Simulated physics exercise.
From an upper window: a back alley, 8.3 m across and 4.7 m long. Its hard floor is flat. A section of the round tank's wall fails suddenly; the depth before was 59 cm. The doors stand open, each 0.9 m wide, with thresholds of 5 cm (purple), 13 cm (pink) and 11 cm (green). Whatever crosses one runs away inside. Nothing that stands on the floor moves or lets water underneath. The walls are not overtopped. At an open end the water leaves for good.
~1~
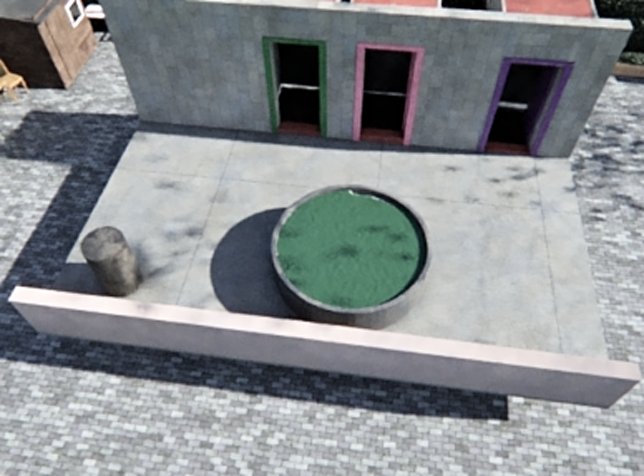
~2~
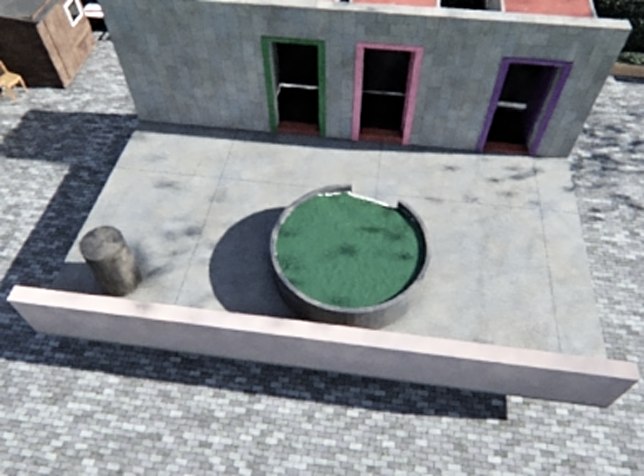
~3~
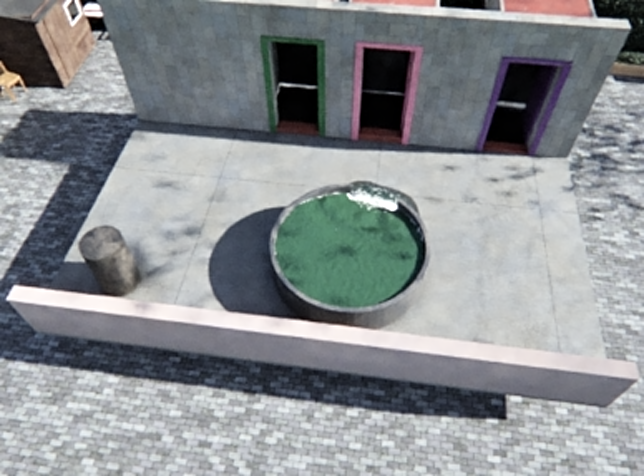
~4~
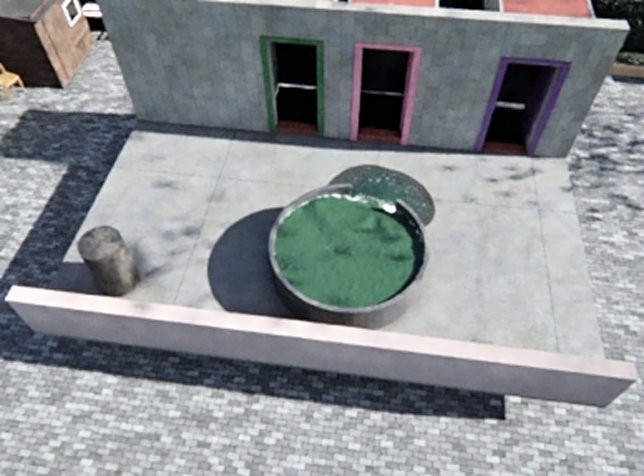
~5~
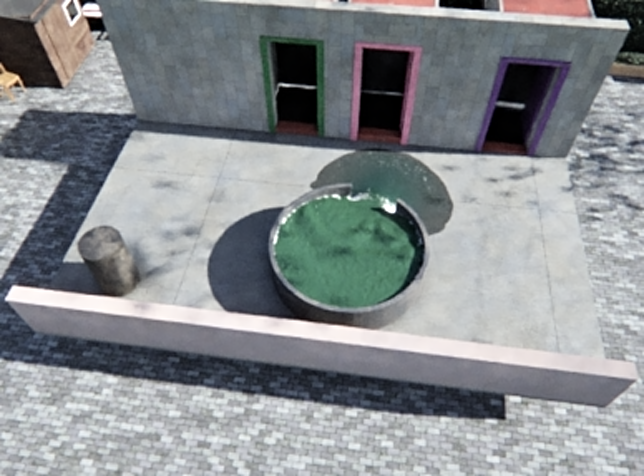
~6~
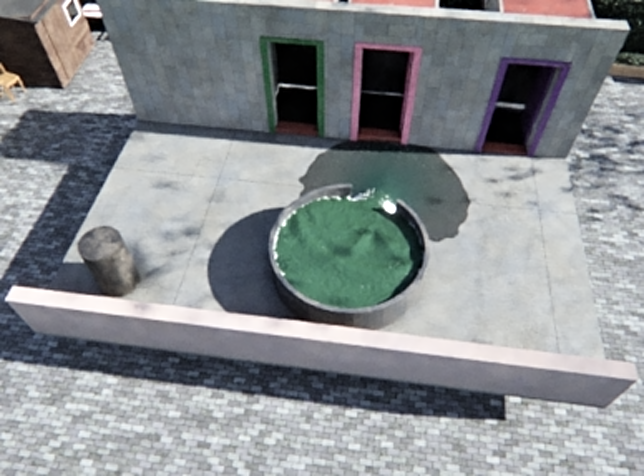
At the start, green water lies still in a round tank on a paved yard, facing three doorways framed in green, pink and purple. Part of the tank's far rim opens, and water pours out through the gap, then spreads across the floor in a widening dark patch toward the doorways.
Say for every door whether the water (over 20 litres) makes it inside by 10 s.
The water let in: At the purple door it goes over the limit; at the pink door it exceeds the limit; at the green door it stays under the limit.
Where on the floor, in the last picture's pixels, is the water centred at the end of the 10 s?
At about (349, 221).
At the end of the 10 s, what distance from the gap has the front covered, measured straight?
Some 5.6 m out.
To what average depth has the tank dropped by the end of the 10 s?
Some 14 cm.
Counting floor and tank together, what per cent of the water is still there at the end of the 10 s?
Roughly 50 in a hundred.
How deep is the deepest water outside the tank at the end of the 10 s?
About 10 cm.
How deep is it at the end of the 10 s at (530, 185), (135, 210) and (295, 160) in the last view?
About 3, 2 and 3 cm.
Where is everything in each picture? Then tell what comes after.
Still water, 59 cm deep, in the round tank at (351, 246), in the first picture.
Water pours out at (374, 209) and has run 0.5 m, to (354, 201); deepest outside 28 cm, 59 cm at the round tank's back, in the second picture.
Water pours out at (374, 210) and has run 0.8 m, to (352, 186); deepest outside 32 cm, 59 cm at the round tank's back, in the third picture.
The front is at (366, 168), 1.2 m from the gap at (373, 210); 1.8 m2 of floor is under water; 59 cm left at the back of the round tank, in the fourth picture.
Water pours out at (373, 210) and has run 1.7 m, to (386, 153); deepest outside 32 cm, 59 cm at the round tank's back, in the fifth picture.
The front is at (420, 146), 2.1 m from the gap at (373, 210); 4.4 m2 of floor is under water; 59 cm left at the back of the round tank, in the sixth picture.
A moment later water covers 20 % of the floor and is deepest (30 cm) near (396, 144); purple door 6 cm at the sill, 0 L in, pink door 15 cm at the sill, 28 L in, green door 5 cm at the sill, 0 L in.
Soon after water covers 25 % of the floor and is deepest (30 cm) near (396, 144); purple door 11 cm at the sill, 7 L in, pink door 27 cm at the sill, 94 L in, green door 9 cm at the sill, 0 L in.
Next water covers 40 % of the floor and is deepest (21 cm) near (387, 143); purple door 9 cm at the sill, 26 L in, pink door 20 cm at the sill, 163 L in, green door 8 cm at the sill, 0 L in.
Later on water covers 50 % of the floor and is deepest (16 cm) near (387, 143); purple door 7 cm at the sill, 41 L in, pink door 15 cm at the sill, 205 L in, green door 6 cm at the sill, 0 L in.
At the end water covers 55 % of the floor and is deepest (10 cm) near (387, 143); purple door 5 cm at the sill, 46 L in, pink door 9 cm at the sill, 209 L in, green door 4 cm at the sill, 0 L in.
